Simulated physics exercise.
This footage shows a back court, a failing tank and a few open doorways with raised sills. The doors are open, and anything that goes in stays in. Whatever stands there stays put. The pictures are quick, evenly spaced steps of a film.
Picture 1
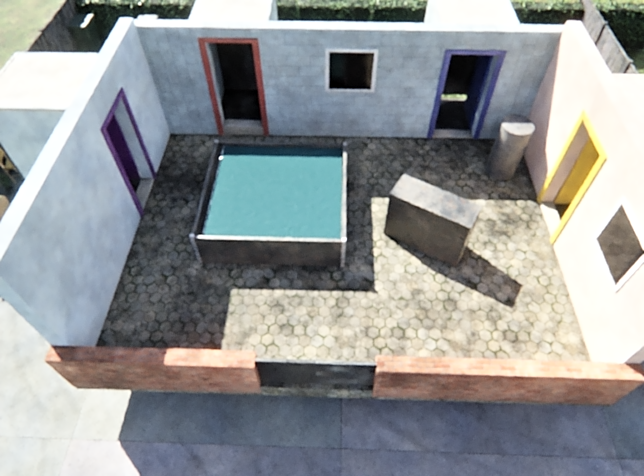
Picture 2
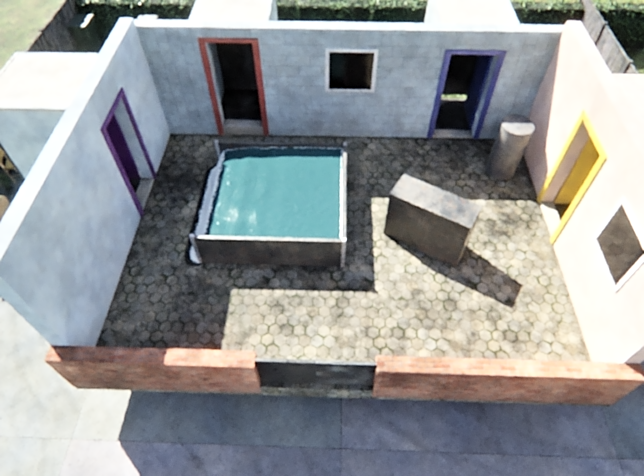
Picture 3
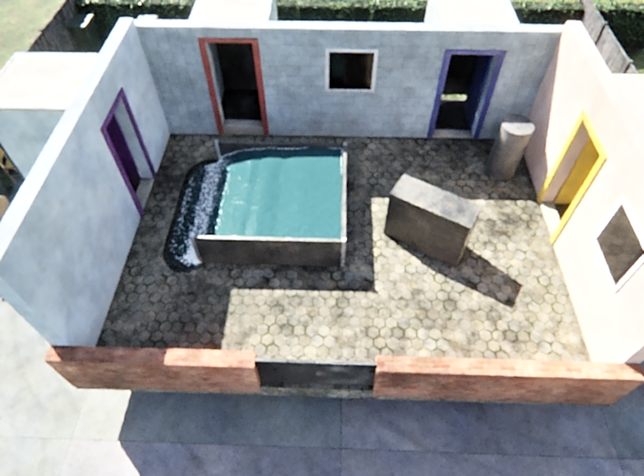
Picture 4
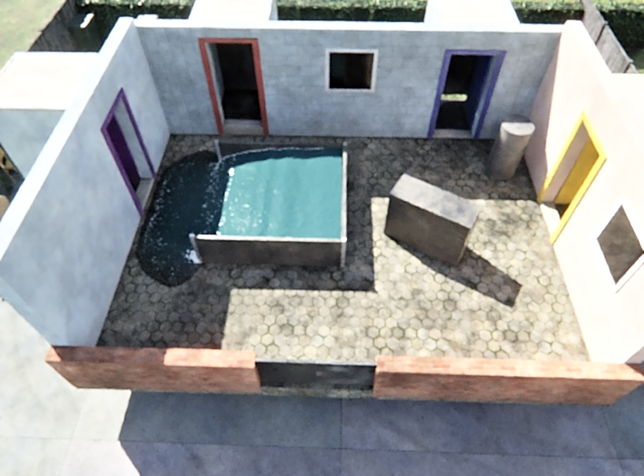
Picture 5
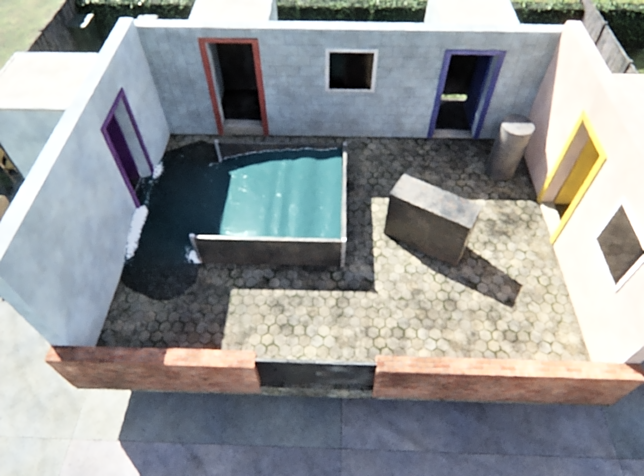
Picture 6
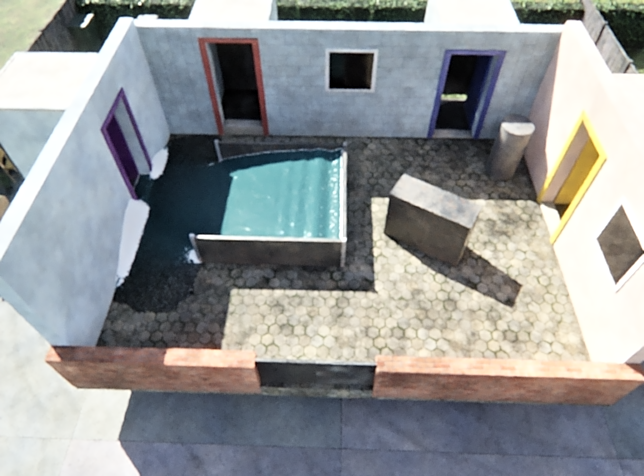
A tank of blue-green water in a walled courtyard opened on its left side, and water poured out, spread across the paving and splashed white against the left wall around the purple-framed doorway.
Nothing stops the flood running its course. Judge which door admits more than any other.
The purple door admits the most.
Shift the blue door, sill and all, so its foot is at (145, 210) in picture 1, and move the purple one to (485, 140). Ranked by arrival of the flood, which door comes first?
That's the blue one.
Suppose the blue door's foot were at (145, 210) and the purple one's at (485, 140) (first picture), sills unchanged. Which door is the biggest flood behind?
Most goes in at the one in blue.
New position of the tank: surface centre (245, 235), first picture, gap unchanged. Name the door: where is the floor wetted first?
The purple-painted one.
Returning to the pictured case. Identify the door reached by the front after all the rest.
The final one is the door marked yellow.
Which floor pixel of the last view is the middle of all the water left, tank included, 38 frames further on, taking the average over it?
It is near (296, 230).
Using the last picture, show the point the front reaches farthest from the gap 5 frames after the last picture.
Somewhere about (90, 366).
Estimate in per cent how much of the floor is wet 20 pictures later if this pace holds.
I'd put it at roughly 50 per cent.
A moment on, water covers 15 % of the floor; yellow door not reached, blue door not reached, purple door a lot in, red door not reached.
Next, water covers 25 % of the floor; yellow door not reached, blue door not reached, purple door a lot in, red door wet at the sill, nothing in.
Then, water covers 50 % of the floor; yellow door not reached, blue door not reached, purple door a lot in, red door wet at the sill, nothing in.
Later, water covers 90 % of the floor; yellow door wet at the sill, nothing in, blue door a trickle in, purple door a lot in, red door wet at the sill, nothing in.
In the end, water covers 100 % of the floor; yellow door some in, blue door some in, purple door a lot in, red door wet at the sill, nothing in; the purple door has let in the most.
